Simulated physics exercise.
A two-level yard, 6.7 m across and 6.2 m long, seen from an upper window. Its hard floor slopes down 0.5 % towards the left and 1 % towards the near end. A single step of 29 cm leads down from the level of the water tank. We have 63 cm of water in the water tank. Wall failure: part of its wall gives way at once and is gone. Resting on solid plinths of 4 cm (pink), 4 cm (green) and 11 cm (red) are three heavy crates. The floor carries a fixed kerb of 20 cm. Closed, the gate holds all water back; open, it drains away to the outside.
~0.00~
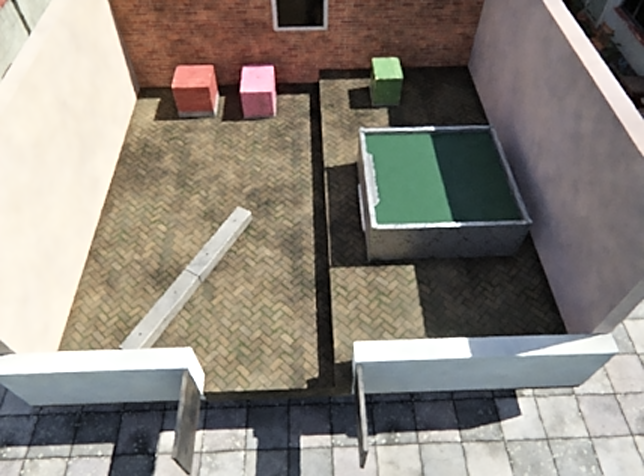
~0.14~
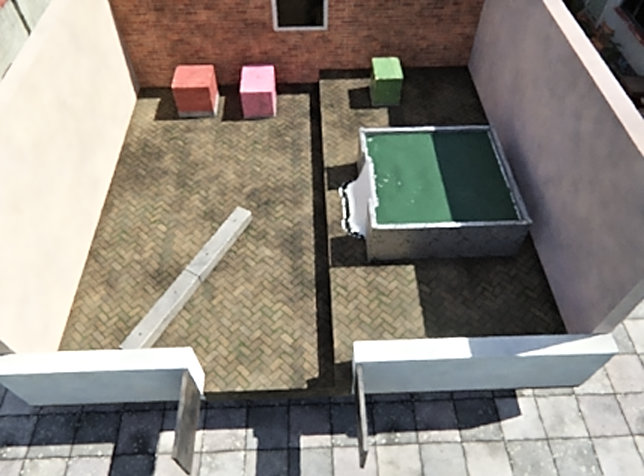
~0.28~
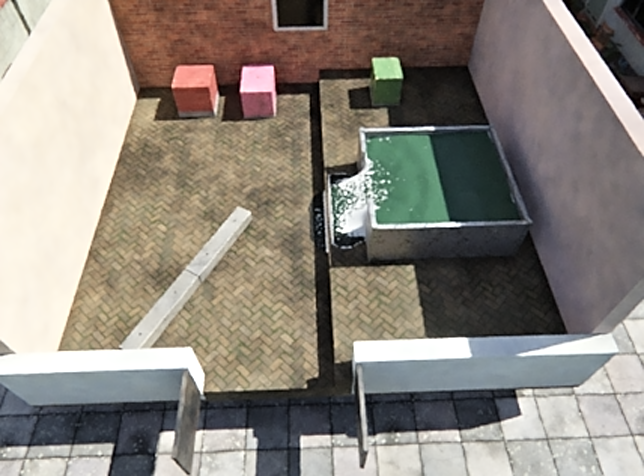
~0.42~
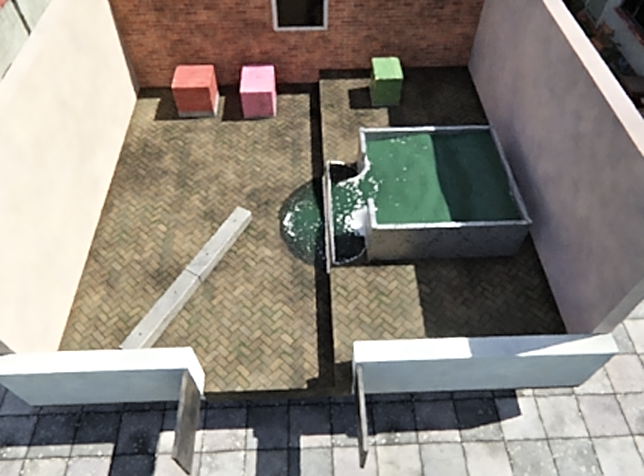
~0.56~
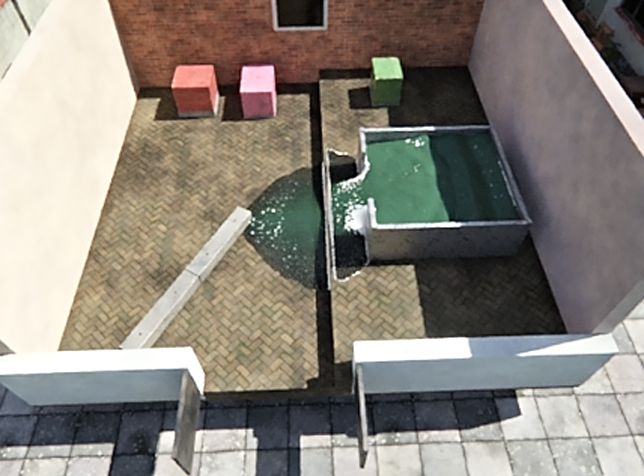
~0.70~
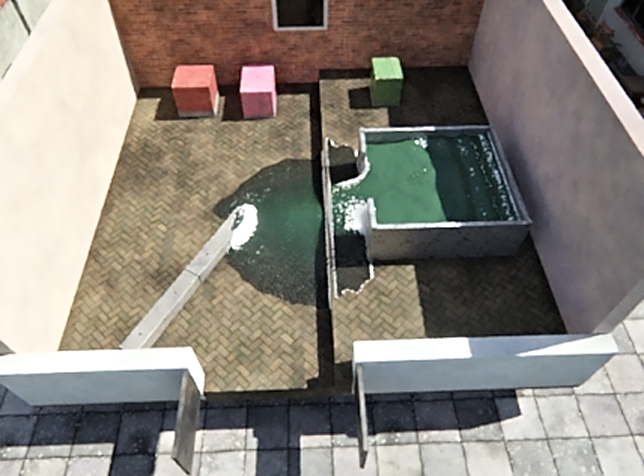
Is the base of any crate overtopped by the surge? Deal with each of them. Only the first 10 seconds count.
My prediction: The pink crate is not spared; the green crate is spared; the red crate is not spared.
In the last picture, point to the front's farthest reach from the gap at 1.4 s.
That would be close to (110, 185).
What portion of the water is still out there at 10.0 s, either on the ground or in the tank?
About 80 per cent.
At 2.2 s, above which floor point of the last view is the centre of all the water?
About (334, 210).
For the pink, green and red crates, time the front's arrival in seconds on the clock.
Pink: 2.0 s; green: Not in the 10 s; red: 2.0 s.
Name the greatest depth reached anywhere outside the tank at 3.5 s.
Peak depth: Approx. 24 cm.
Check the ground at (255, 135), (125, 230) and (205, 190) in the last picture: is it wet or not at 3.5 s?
Going through the three points: Awash, then awash, then awash.
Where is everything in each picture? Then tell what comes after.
The water tank at (437, 176) is whole and still, 63 cm deep, in the first frame.
Water pours out at (367, 198) and has run 0.5 m, to (354, 183); deepest outside 32 cm, 63 cm at the water tank's back, in the second frame.
Water pours out at (367, 199) and has run 0.8 m, to (314, 208); deepest outside 37 cm, 63 cm at the water tank's back, in the third frame.
The front is at (285, 209), 1.3 m from the gap at (367, 199); 1.8 m2 of floor is under water; 63 cm left at the back of the water tank, in the fourth frame.
Water pours out at (367, 199) and has run 1.9 m, to (248, 216); deepest outside 39 cm, 60 cm at the water tank's back, in the fifth frame.
The front is at (223, 205), 2.3 m from the gap at (367, 198); 4.3 m2 of floor is under water; 53 cm left at the back of the water tank, in the sixth frame.
After 1.4 s water covers 30 % of the floor and is deepest (36 cm) near (357, 206); pink plinth not reached, green plinth not reached, red plinth not reached.
After 2.2 s water covers 45 % of the floor and is deepest (32 cm) near (176, 374); pink plinth reached, green plinth not reached, red plinth reached.
After 3.5 s water covers 50 % of the floor and is deepest (24 cm) near (192, 361); pink plinth reached, green plinth not reached, red plinth reached.
After 6.0 s water covers 60 % of the floor and is deepest (16 cm) near (64, 378); pink plinth reached, green plinth not reached, red plinth reached.
After 10.0 s water covers 60 % of the floor and is deepest (16 cm) near (49, 379); highest at the pink plinth 12 cm, highest at the green plinth 0 cm, highest at the red plinth 14 cm.
